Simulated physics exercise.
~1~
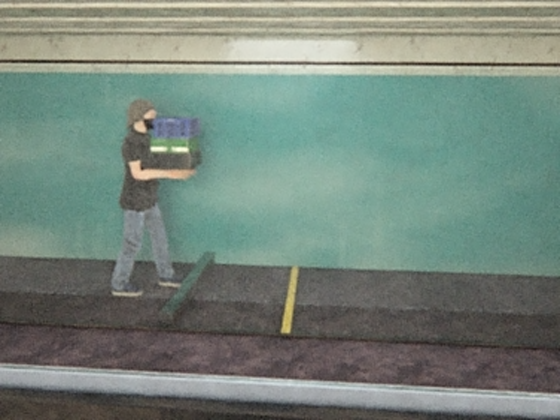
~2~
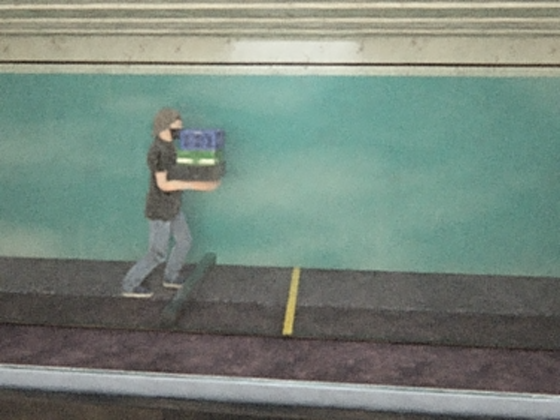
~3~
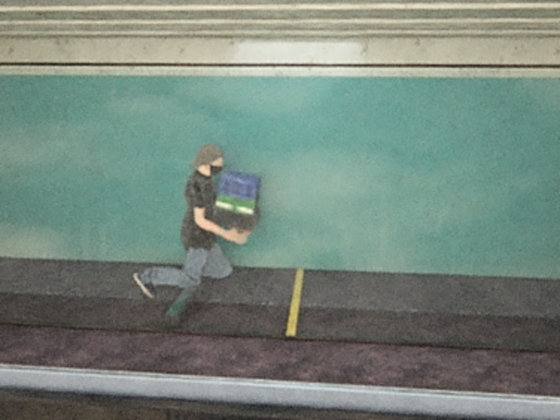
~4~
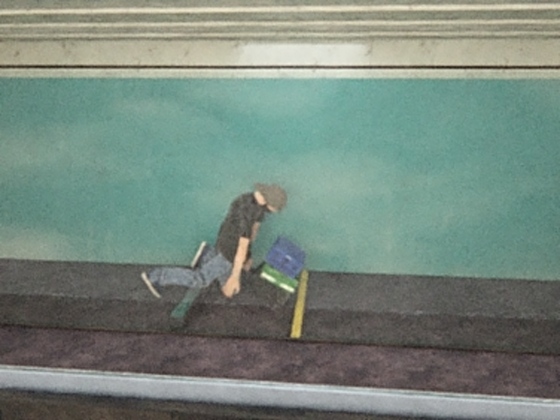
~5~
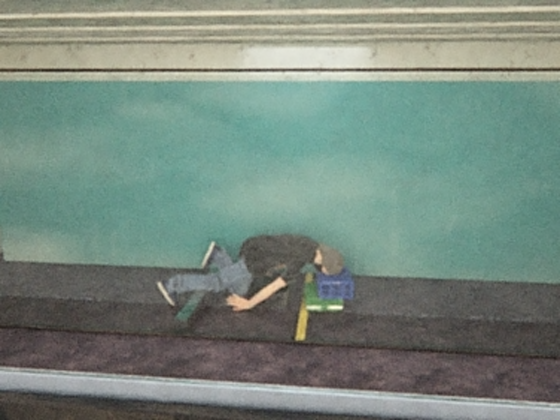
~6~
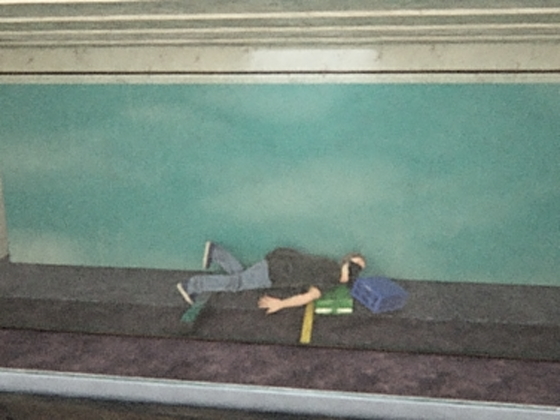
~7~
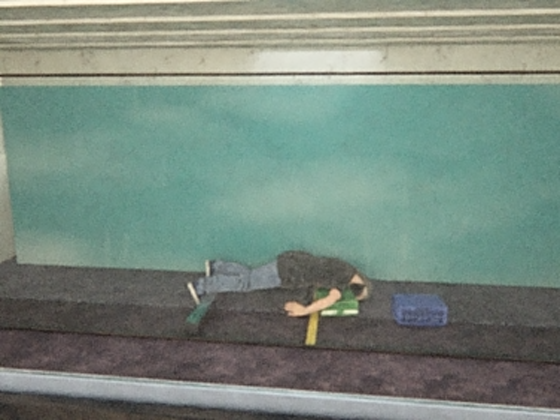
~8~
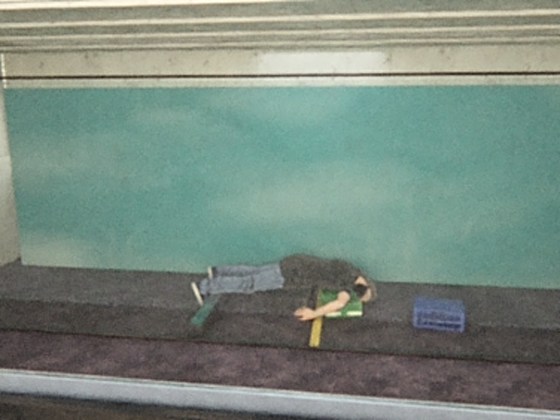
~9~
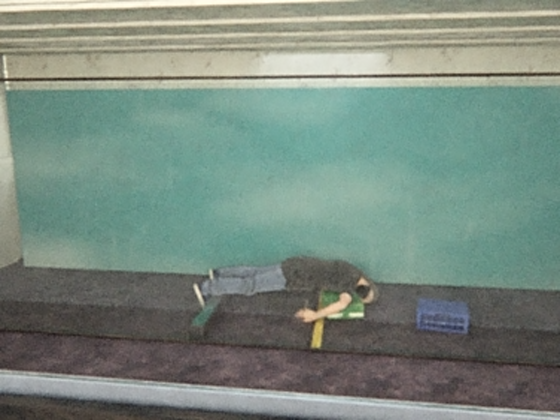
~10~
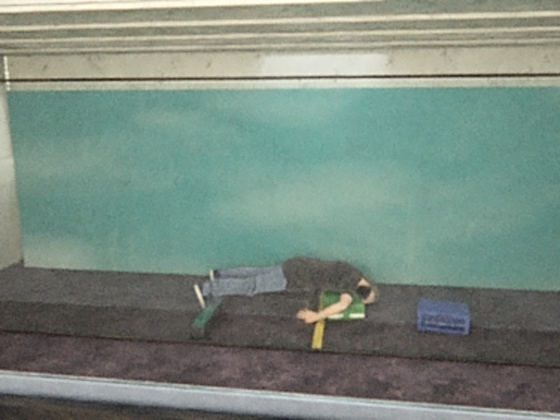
We see a courier in a cap carrying a blue crate, green carton and dark box rightward, then pitching over a low rail and dropping the load. The courier ends sprawled across the yellow line, head and green carton beyond it, the blue crate having slid farther right.
